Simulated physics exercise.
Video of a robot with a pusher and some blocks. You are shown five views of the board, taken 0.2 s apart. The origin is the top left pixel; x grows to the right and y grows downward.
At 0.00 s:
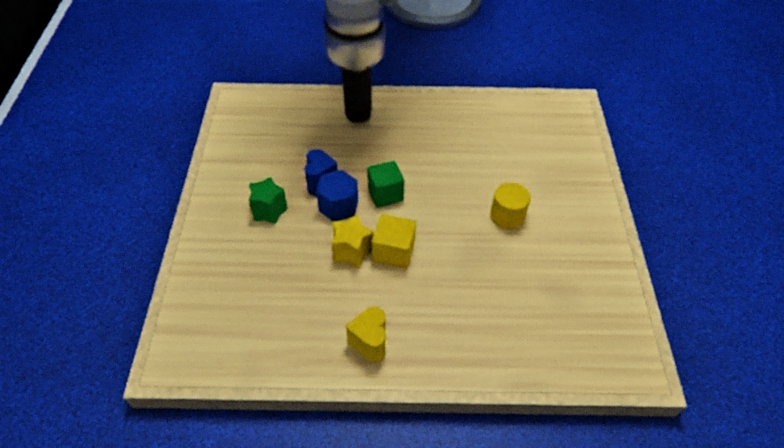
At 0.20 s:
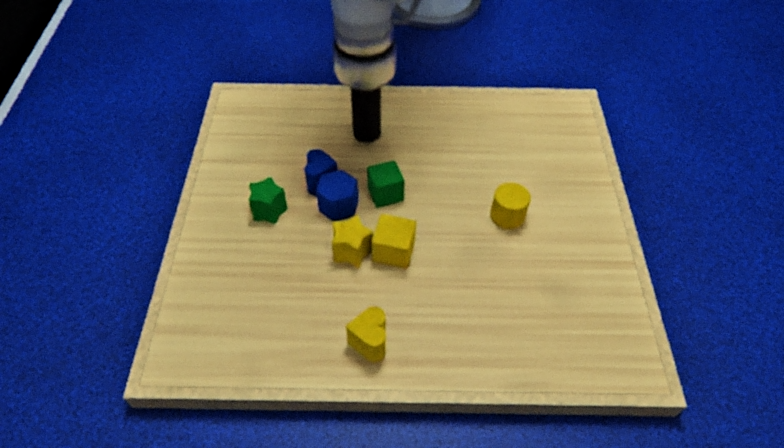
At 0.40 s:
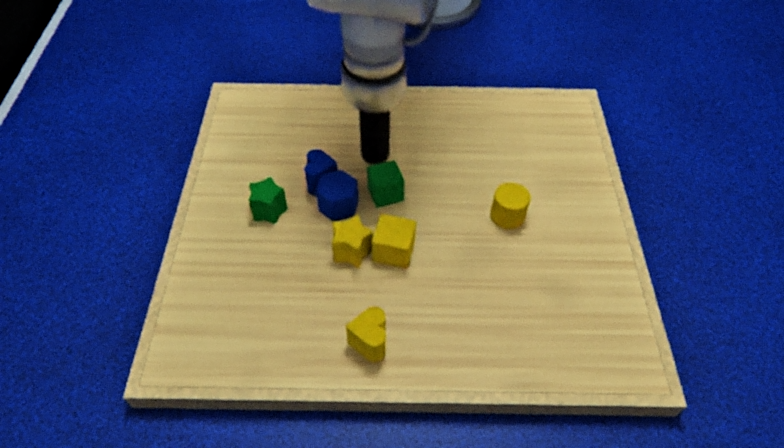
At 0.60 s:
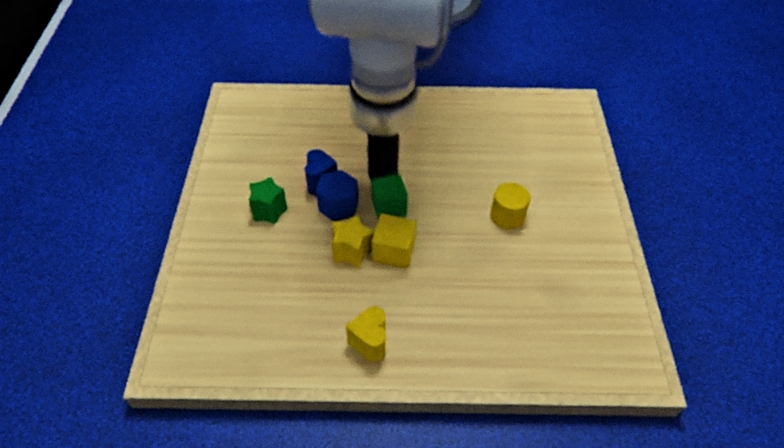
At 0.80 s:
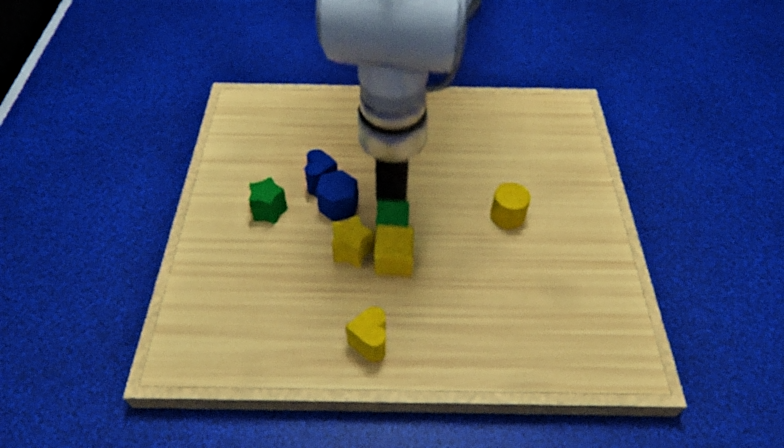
On a wooden board, a robot's pusher nudges a green block against a yellow square.
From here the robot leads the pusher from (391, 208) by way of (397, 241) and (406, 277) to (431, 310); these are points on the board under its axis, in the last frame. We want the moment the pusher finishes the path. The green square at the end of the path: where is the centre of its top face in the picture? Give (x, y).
It should be at (423, 324) by then.
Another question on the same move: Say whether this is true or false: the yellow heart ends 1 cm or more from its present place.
That is true.
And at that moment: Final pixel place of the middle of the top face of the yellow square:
The middle of its upper face should be somewhere near (407, 357).
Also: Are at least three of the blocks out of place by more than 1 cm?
I expect so.
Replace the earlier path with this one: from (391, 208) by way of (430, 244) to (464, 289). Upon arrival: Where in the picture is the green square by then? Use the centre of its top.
Final place: (417, 255).
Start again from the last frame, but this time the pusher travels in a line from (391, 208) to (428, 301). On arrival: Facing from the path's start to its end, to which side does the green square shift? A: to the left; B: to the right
Correct choice: B.
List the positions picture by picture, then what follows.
Pusher's lower end at (358, 115); yellow star block at (351, 231); yellow heart at (370, 325); green square at (386, 173); yellow square at (394, 231), in the first picture.
Pusher at (367, 134); blocks still, in the second picture.
Pusher at (375, 155); blocks still, in the third picture.
Pusher at (383, 177); green square at (389, 187), in the fourth picture.
Pusher at (391, 200); yellow star block at (351, 231); yellow heart at (370, 325); green square at (393, 212); yellow square at (394, 241), in the fifth picture.
The first path, step by step. One third of the way, pusher at (397, 235); green square at (399, 250); yellow square at (399, 281).
Two thirds of the way, pusher at (407, 270); yellow heart at (360, 348), turned 40° clockwise; green square at (407, 288); yellow square at (404, 322).
At the end, pusher at (432, 304); yellow star block still; yellow heart at (357, 353), turned 60° clockwise; green square at (423, 323), turned 25° clockwise; yellow square at (407, 357), turned 25° clockwise.
